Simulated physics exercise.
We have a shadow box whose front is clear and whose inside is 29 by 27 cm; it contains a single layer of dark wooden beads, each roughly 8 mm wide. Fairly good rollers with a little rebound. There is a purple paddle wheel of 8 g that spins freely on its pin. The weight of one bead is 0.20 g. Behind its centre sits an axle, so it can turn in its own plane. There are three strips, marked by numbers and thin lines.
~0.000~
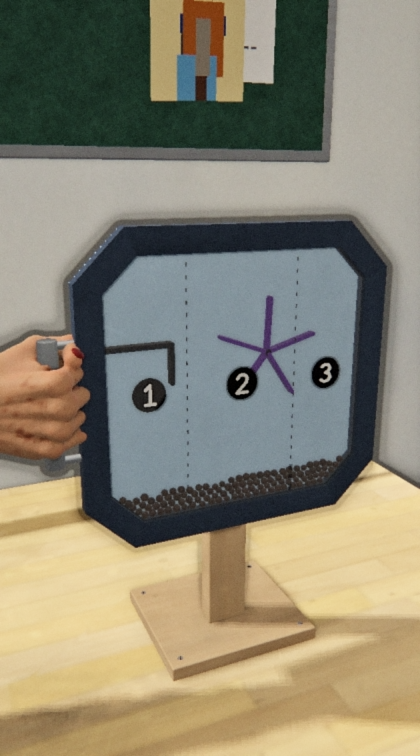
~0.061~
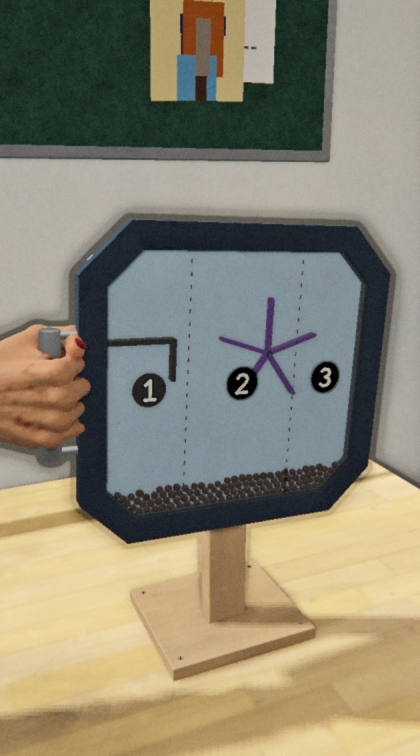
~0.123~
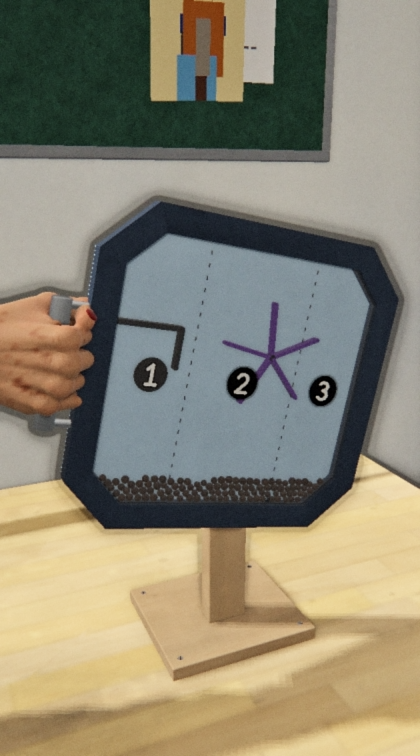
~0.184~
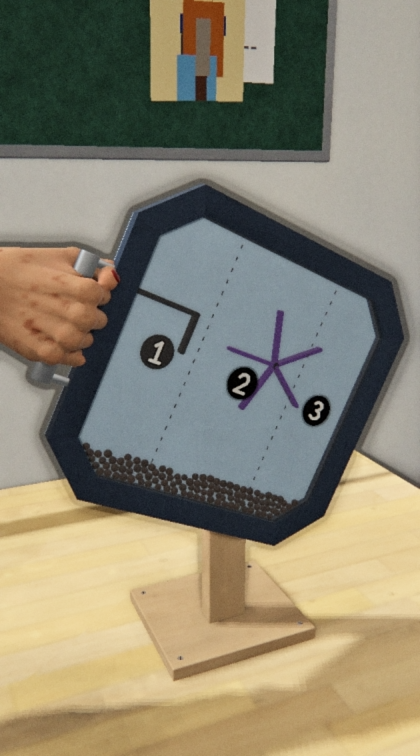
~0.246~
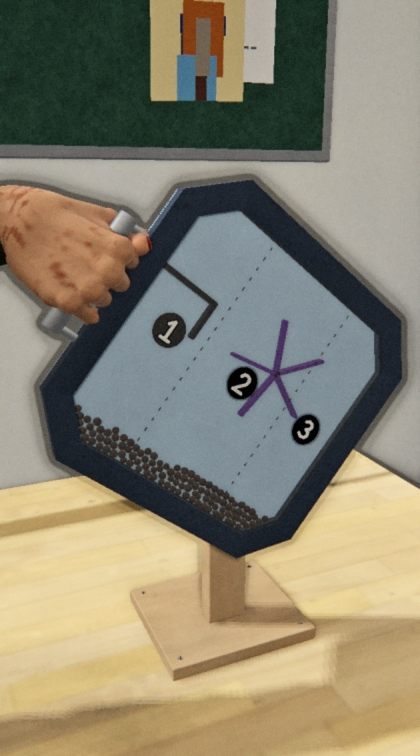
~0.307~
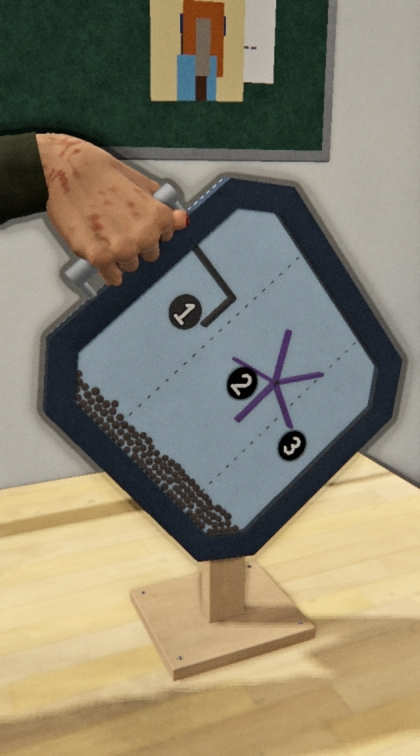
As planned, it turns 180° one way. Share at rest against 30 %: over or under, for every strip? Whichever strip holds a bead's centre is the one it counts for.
Strip 1: Under; strip 2: Over; strip 3: Over.
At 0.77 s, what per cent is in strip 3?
Roughly 95 percent.
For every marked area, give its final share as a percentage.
Strip 1: 0; strip 2: 35; strip 3: 60.
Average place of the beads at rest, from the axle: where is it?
Offset approx. 7 cm left, 11 cm below.
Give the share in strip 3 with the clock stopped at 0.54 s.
Share: Some 90 per cent.
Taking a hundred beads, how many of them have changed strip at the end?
Close to 55 in a hundred.
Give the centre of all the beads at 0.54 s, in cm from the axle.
Offset approx. 10 cm left, 8 cm below.
After 0.54 s, it stands 103° clockwise; the beads' middle is 10 cm left of and 8 cm below the centre; no. 2, 10 %, no. 3, 90 %.
After 0.77 s, it stands 153° clockwise; the beads' middle is 8 cm left of and 9 cm below the centre; no. 2, 5 %, no. 3, 95 %.
After 0.96 s, it stands 180° clockwise; the beads' middle is 8 cm left of and 10 cm below the centre; no. 2, 30 %, no. 3, 70 %.
Settled by 2.8 s, it stands 180° clockwise; no. 1, 0 %, no. 2, 35 %, no. 3, 60 %.
